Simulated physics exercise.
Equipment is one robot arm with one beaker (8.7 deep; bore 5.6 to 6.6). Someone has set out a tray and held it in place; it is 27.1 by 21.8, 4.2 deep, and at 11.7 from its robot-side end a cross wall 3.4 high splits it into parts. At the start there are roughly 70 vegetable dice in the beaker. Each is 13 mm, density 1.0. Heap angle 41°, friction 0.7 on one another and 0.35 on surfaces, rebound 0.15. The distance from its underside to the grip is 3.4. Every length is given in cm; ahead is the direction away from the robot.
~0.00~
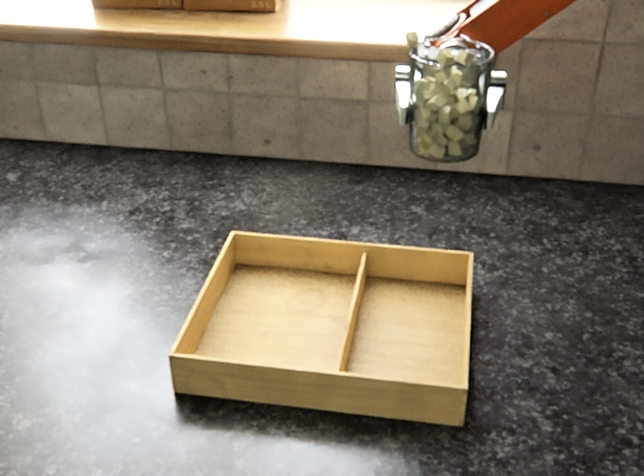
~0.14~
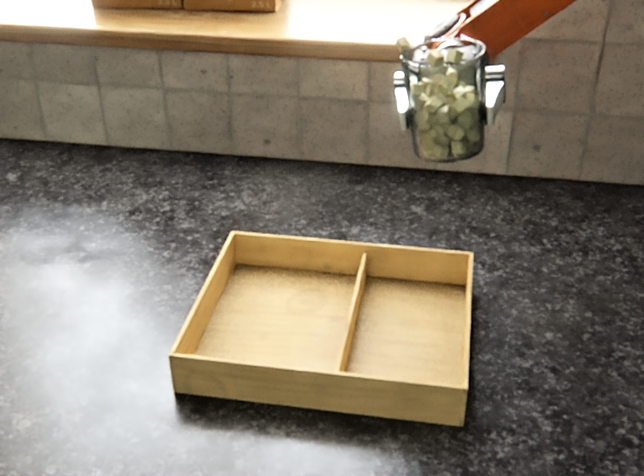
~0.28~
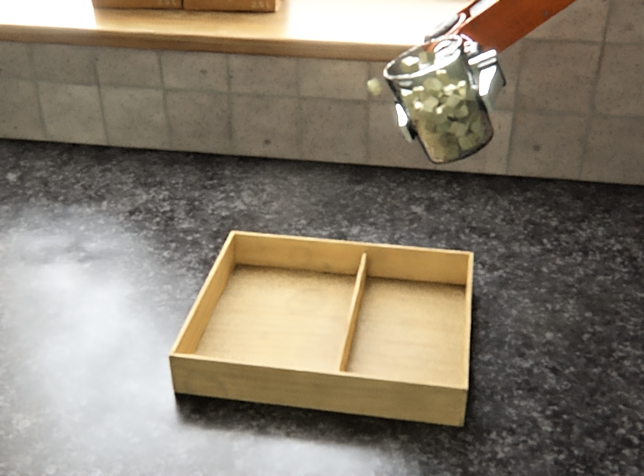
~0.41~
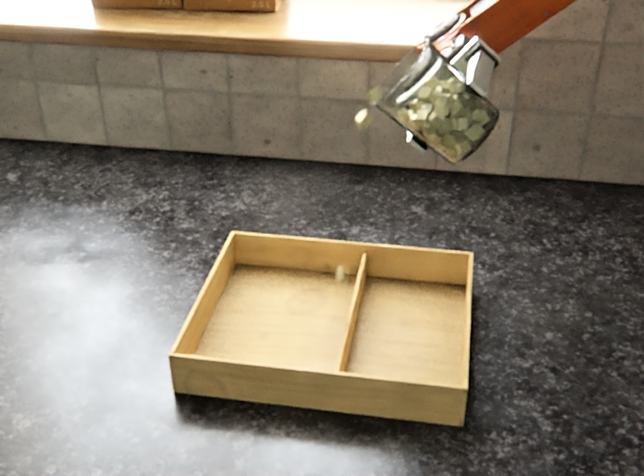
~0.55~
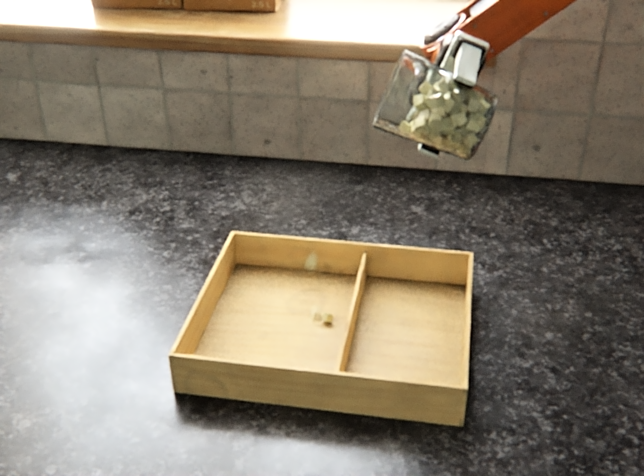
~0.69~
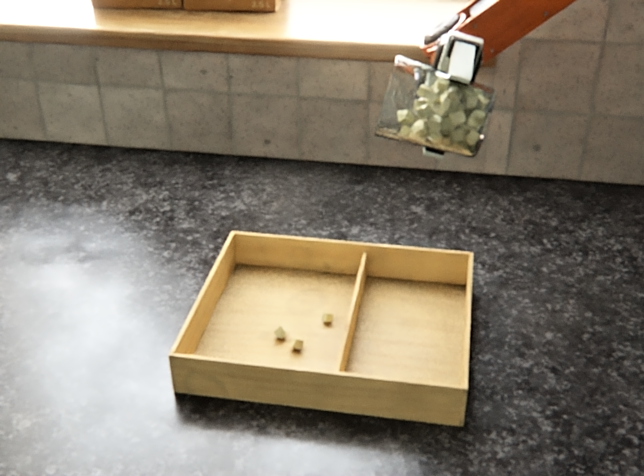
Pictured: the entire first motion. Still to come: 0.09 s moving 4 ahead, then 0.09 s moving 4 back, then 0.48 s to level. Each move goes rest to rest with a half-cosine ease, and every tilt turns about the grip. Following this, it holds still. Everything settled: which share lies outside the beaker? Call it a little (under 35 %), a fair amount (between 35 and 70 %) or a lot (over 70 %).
A fair amount.
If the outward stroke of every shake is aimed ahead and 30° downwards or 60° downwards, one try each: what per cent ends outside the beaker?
First try about 20 %, second try about 5 %.
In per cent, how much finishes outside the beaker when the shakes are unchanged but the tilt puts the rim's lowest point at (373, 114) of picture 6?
Result: Approximately 15 %.
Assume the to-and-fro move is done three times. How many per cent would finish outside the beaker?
About 75 per cent in that case.
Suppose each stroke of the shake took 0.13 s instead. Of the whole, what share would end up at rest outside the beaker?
It would come to around 20 %.
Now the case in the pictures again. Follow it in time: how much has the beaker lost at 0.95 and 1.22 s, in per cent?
Estimates in order: Close to 50, close to 55.
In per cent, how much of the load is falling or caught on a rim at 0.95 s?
I'd reckon close to 47 per cent.
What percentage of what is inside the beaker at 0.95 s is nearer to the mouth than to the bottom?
I'd guess about 80 percent of it.
After 0.95 s, tilted 71° forward, highest piece 27 above the table; 32 in the beaker, 3 in the far-side part, 31 in flight or on a rim.
After 1.22 s, tilted 13° forward, highest piece 29 above the table; 33 in the far-side part, 30 in the beaker, 2 in the robot-side part, 1 in flight or on a rim.
After 1.55 s, level, highest piece 28 above the table; 34 in the far-side part, 30 in the beaker, 2 in the robot-side part.
After 2.60 s, level, highest piece 28 above the table; 34 in the far-side part, 30 in the beaker, 2 in the robot-side part.
At rest, 34 in the far-side part, 30 in the beaker, 2 in the robot-side part. That is 55 % outside the beaker.
